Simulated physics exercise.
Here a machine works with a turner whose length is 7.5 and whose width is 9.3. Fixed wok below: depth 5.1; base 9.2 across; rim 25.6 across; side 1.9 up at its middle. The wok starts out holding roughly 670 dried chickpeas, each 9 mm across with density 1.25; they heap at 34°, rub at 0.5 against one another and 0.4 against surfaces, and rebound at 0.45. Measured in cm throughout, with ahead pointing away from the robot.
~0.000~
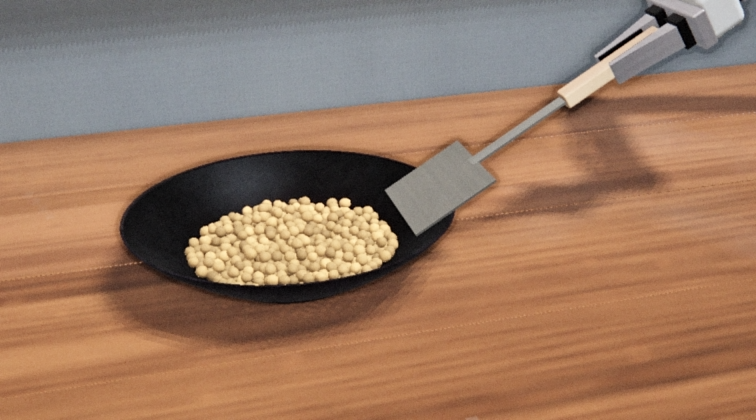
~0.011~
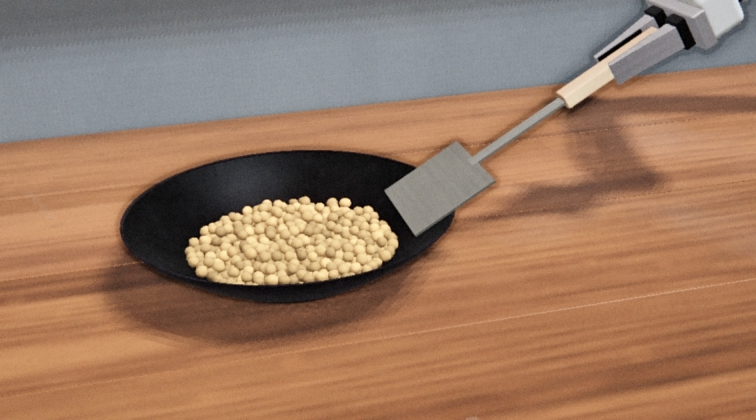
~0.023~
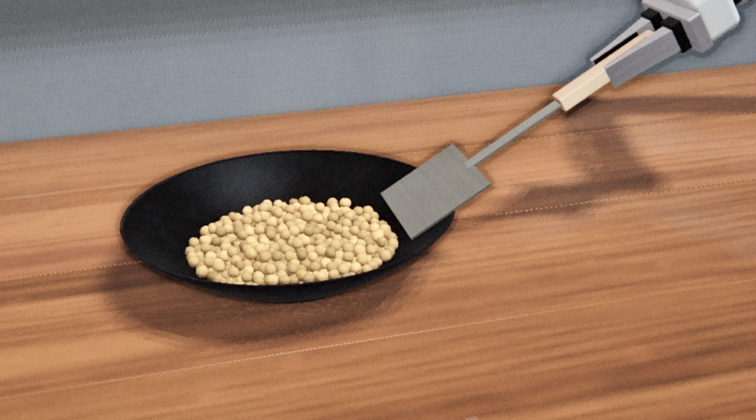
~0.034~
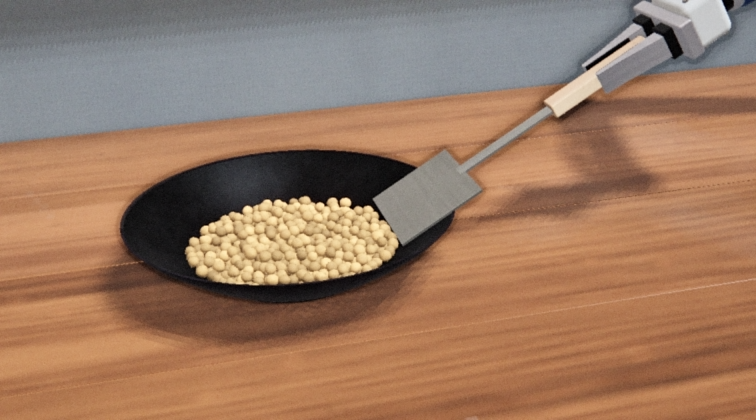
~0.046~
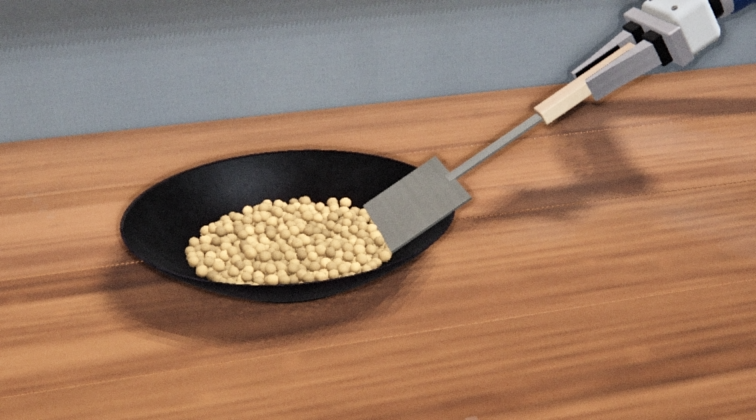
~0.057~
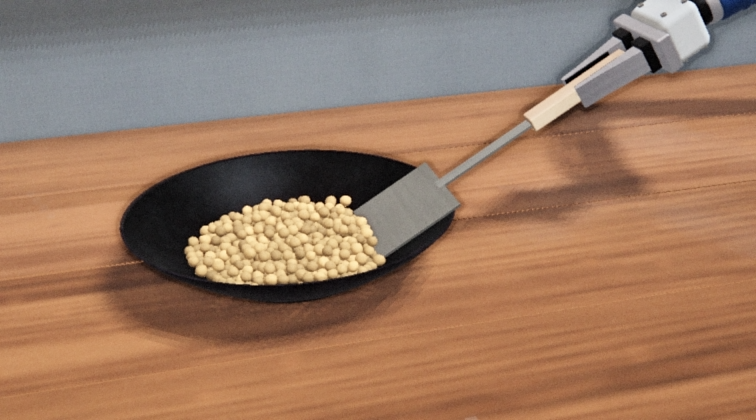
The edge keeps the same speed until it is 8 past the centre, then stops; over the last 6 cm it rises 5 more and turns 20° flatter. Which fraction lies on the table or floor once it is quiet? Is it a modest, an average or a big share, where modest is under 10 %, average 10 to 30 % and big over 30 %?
Average.
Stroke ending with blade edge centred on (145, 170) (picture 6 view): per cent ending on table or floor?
40 %, roughly.
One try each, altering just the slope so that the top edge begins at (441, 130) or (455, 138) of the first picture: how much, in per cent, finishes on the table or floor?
Some 25 and 25 per cent.
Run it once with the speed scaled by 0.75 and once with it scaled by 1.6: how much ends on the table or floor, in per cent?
The two tries give roughly 15 and 40 in a hundred.
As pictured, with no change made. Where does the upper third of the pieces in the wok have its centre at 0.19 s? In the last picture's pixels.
The middle lies somewhere about (219, 225).
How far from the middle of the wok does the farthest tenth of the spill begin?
About 45 cm.
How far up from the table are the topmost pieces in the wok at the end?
Height at the end: Around 5.5 cm.
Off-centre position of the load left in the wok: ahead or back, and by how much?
Roughly 4.0 centimetres ahead.
After 0.12 s, sloping 30°, highest piece 8 above the table; 670 in the wok.
After 0.19 s, sloping 24°, highest piece 9 above the table; 668 in the wok, 2 on the blade or in flight.
After 0.42 s, sloping 10°, highest piece 13 above the table; 519 in the wok, 55 on the table or floor, 96 on the blade or in flight.
After 1.47 s, sloping 10°, highest piece 5 above the table; 519 in the wok, 151 on the table or floor.
In the end, 519 in the wok, 151 on the table or floor. That is 23 % on the table or floor.
